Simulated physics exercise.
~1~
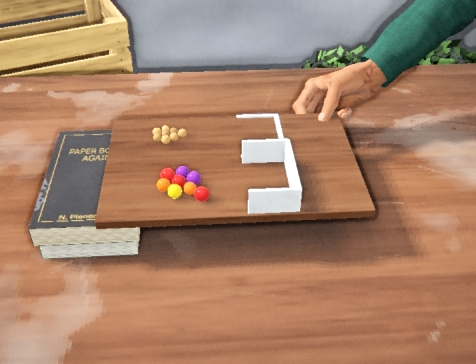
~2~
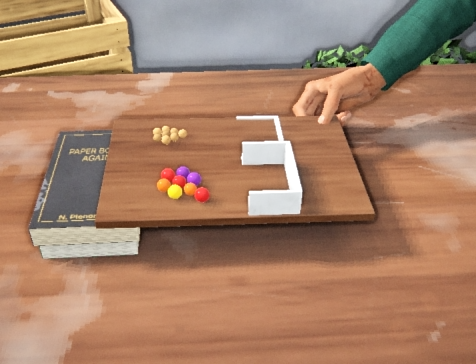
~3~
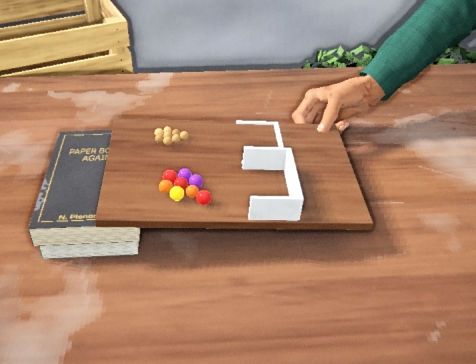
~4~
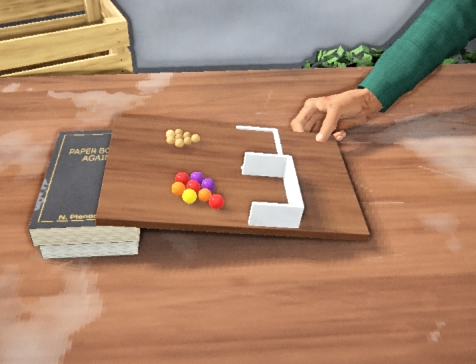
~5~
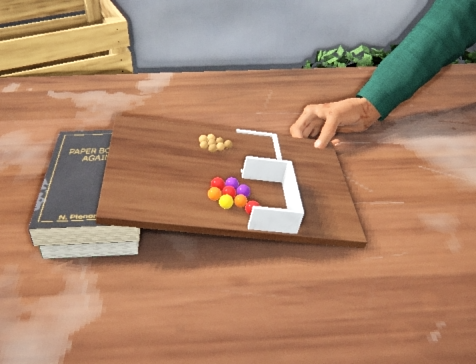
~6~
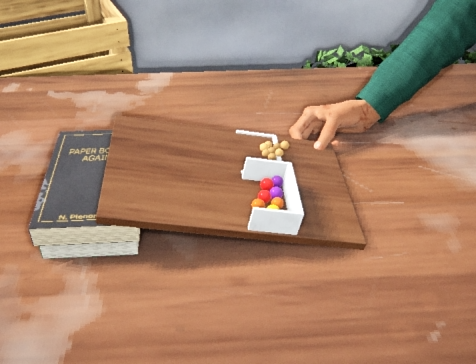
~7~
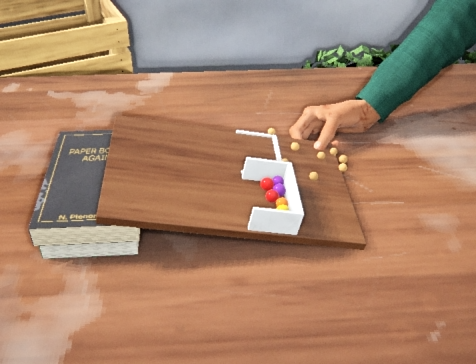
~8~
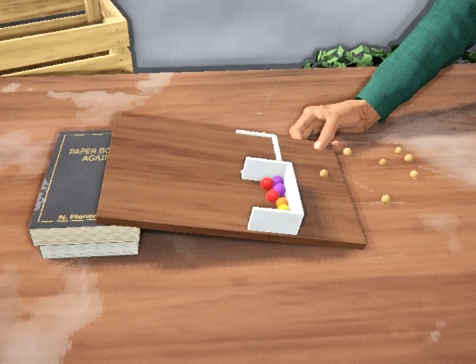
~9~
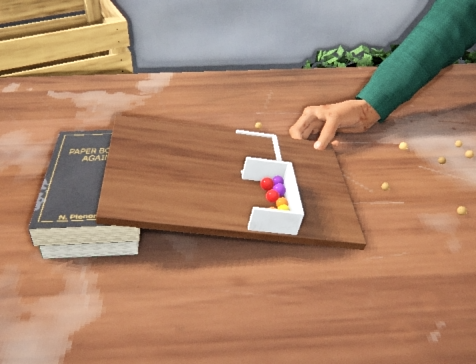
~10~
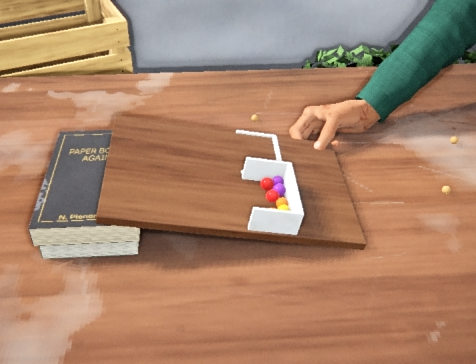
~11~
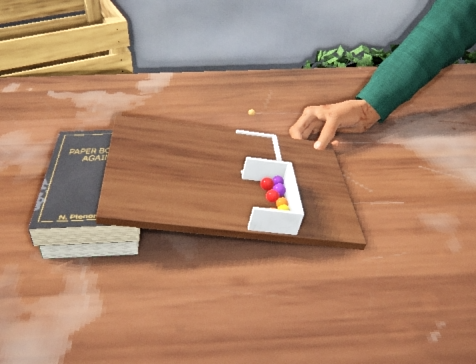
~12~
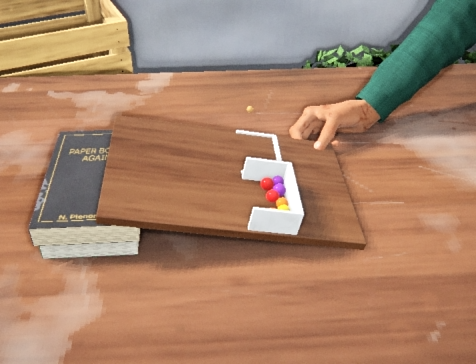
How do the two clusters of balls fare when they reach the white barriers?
The near cluster of colourful balls is stopped and stays gathered behind its barrier. The far cluster of tan balls gets past its barrier and rolls off the board.
To begin with, a wooden board rests on a thick book at its left end while a hand in a green sleeve holds the right end, with a cluster of colourful balls nearer the viewer, a cluster of small tan balls farther back, and white barriers to their right. The hand lowers its end, and both clusters start rolling right down the slope. The colourful balls run into the near barrier and stop there. The tan balls get past the far barrier, leave the board and scatter across the table. Finally, the colourful balls sit bunched in their corner, with one tan ball visible beyond the board.
